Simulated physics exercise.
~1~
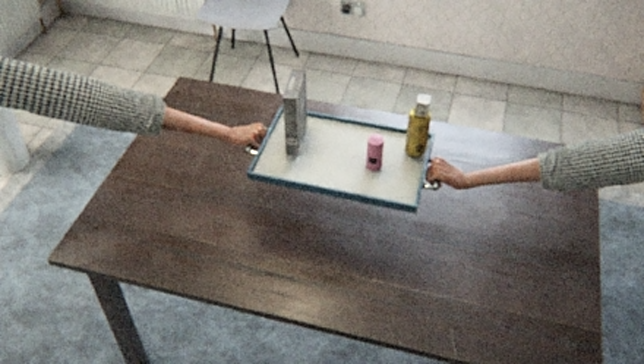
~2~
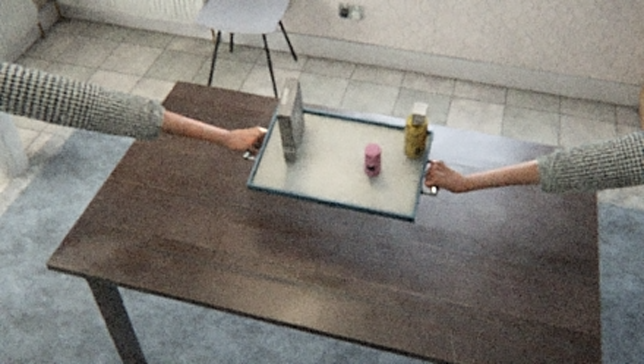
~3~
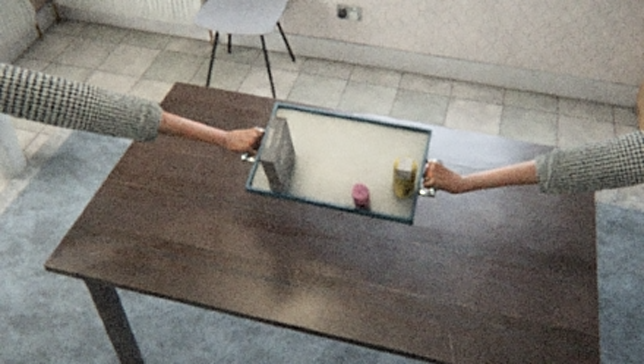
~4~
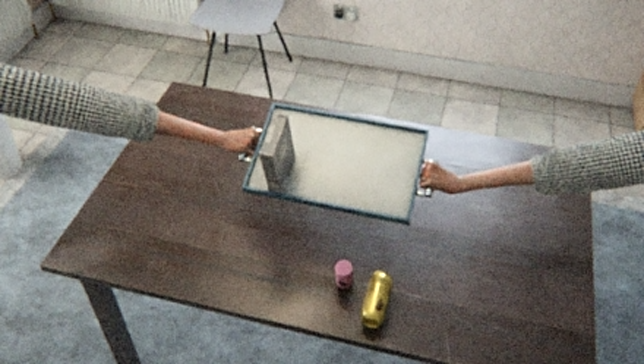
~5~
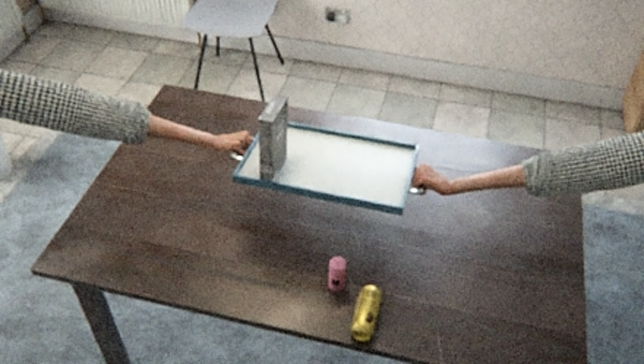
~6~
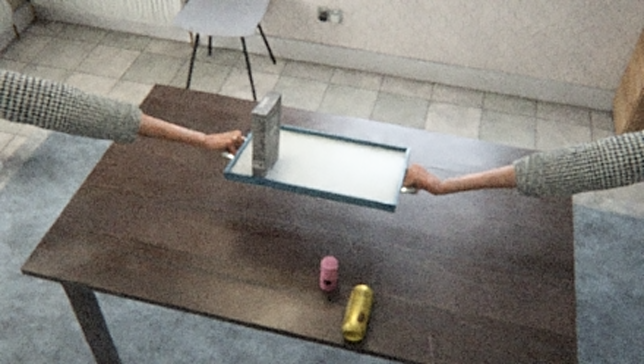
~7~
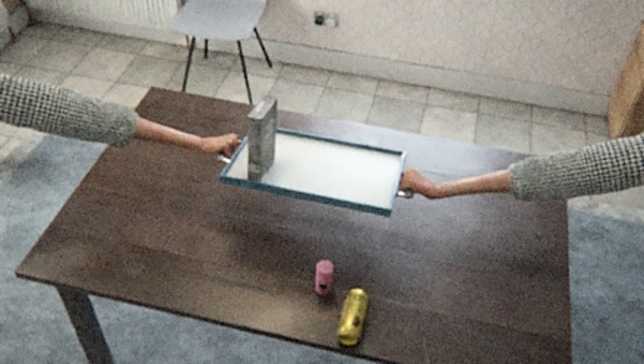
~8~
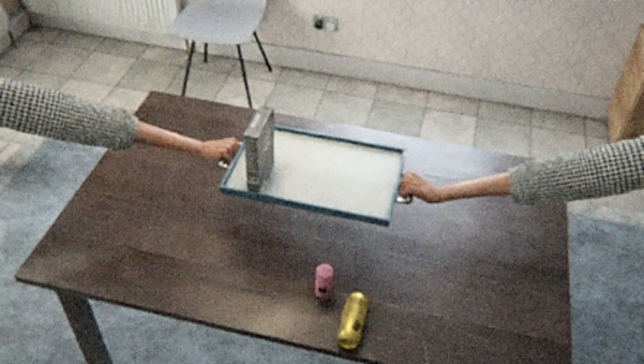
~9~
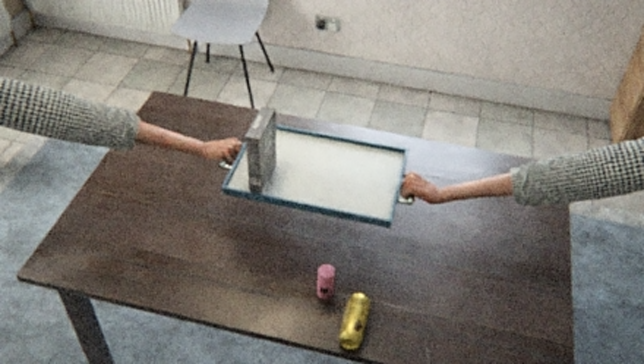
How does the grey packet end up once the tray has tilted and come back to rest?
The grey packet is still standing upright on the tray, near its left side, while the yellow can lies on the table below.
